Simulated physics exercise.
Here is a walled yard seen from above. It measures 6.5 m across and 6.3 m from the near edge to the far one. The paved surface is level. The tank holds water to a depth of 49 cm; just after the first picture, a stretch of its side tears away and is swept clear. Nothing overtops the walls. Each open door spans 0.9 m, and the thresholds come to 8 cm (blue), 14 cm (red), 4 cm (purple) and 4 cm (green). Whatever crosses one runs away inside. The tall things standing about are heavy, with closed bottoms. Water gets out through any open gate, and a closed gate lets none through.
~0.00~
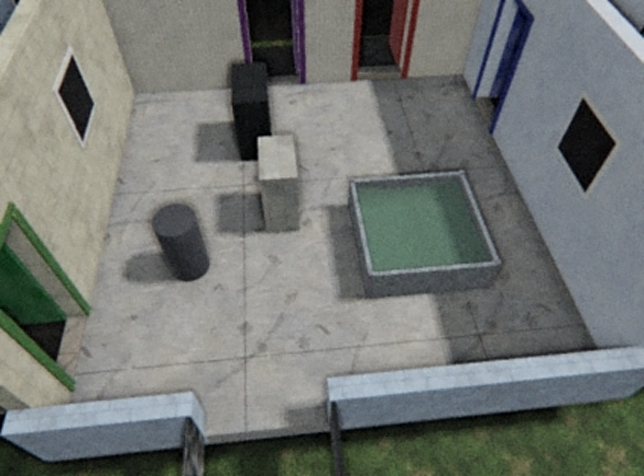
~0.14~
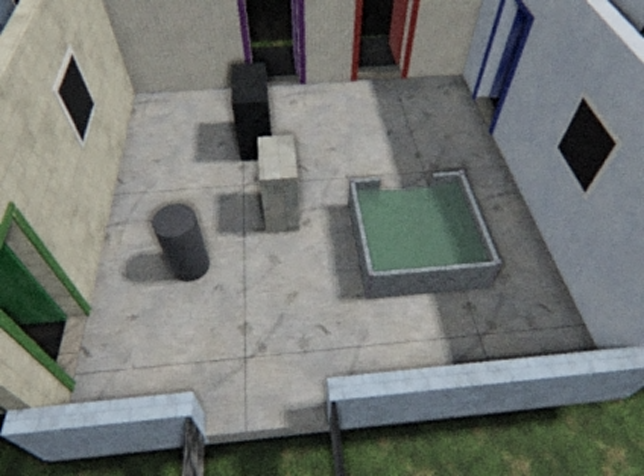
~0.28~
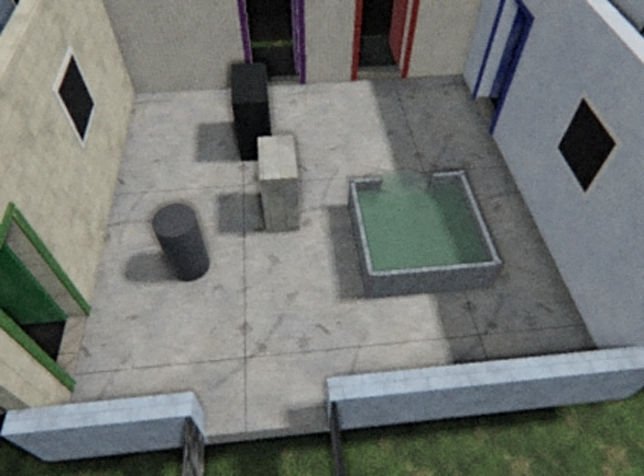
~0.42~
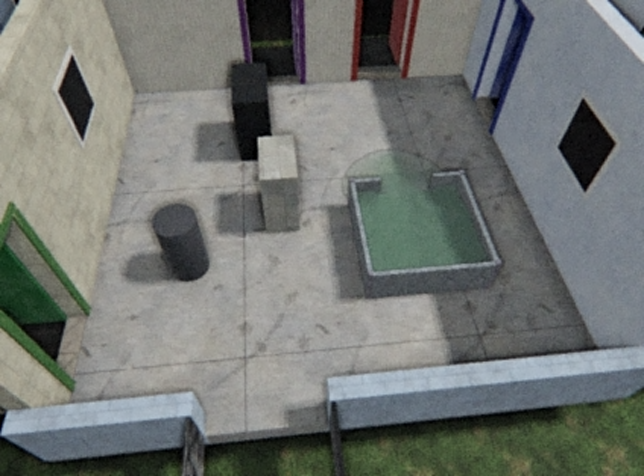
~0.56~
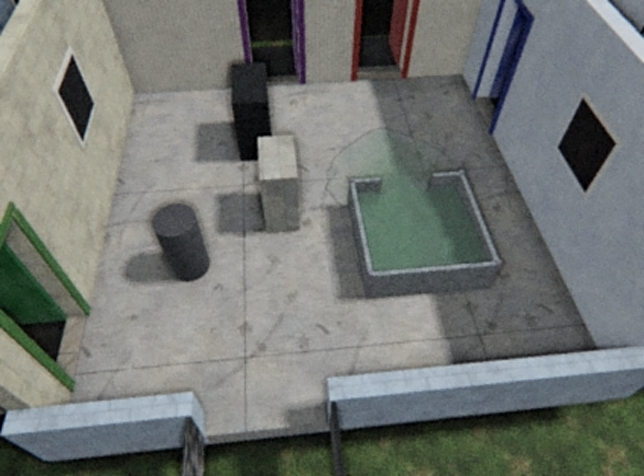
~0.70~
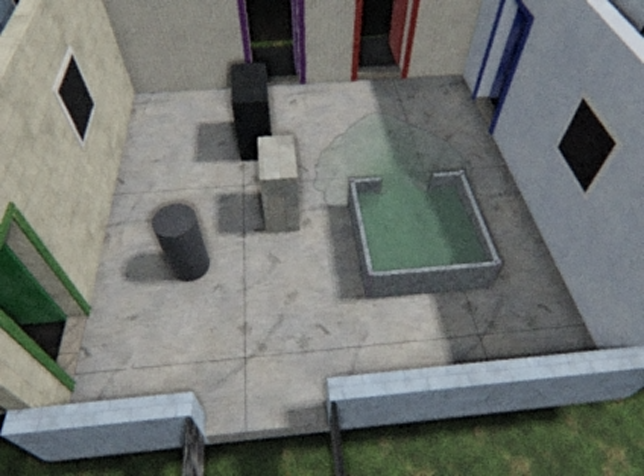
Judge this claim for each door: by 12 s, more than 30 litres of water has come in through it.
At the end, the blue door lets in a smaller amount than the limit, the red door lets in a smaller amount than the limit, the purple door lets in a larger amount than the limit, the green door lets in a smaller amount than the limit.
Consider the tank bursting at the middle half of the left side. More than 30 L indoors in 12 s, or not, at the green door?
Then green exceeds it.
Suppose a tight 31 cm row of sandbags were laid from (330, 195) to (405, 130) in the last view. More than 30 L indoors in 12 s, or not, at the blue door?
Outcome - blue: Fail.
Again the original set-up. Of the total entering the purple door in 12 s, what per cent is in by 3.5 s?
Roughly 45 percent is in by then.
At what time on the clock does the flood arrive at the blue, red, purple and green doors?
Blue: 1.6 s; red: 1.1 s; purple: 1.8 s; green: 10.0 s.
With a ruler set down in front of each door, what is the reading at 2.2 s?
Depth readings (cm): Blue = 8; red = 17; purple = 10; green = 0.
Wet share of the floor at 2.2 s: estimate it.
Around 30 per cent wet.
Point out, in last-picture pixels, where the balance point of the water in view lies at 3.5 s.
Balance point at about (386, 157).
After 1.4 s water covers 20 % of the floor and is deepest (22 cm) near (397, 192); blue door not reached, red door 13 cm at the sill, 0 L in, purple door not reached, green door not reached.
After 2.2 s water covers 30 % of the floor and is deepest (30 cm) near (463, 75); blue door 8 cm at the sill, 0 L in, red door 17 cm at the sill, 1 L in, purple door 10 cm at the sill, 3 L in, green door not reached.
After 3.5 s water covers 35 % of the floor and is deepest (14 cm) near (403, 84); blue door 9 cm at the sill, 1 L in, red door 11 cm at the sill, 5 L in, purple door 9 cm at the sill, 30 L in, green door not reached.
After 7.0 s water covers 50 % of the floor and is deepest (8 cm) near (145, 94); blue door 6 cm at the sill, 5 L in, red door 6 cm at the sill, 5 L in, purple door 6 cm at the sill, 58 L in, green door not reached.
After 12.0 s water covers 80 % of the floor and is deepest (6 cm) near (609, 372); blue door 4 cm at the sill, 5 L in, red door 4 cm at the sill, 5 L in, purple door 4 cm at the sill, 64 L in, green door 3 cm at the sill, 0 L in.
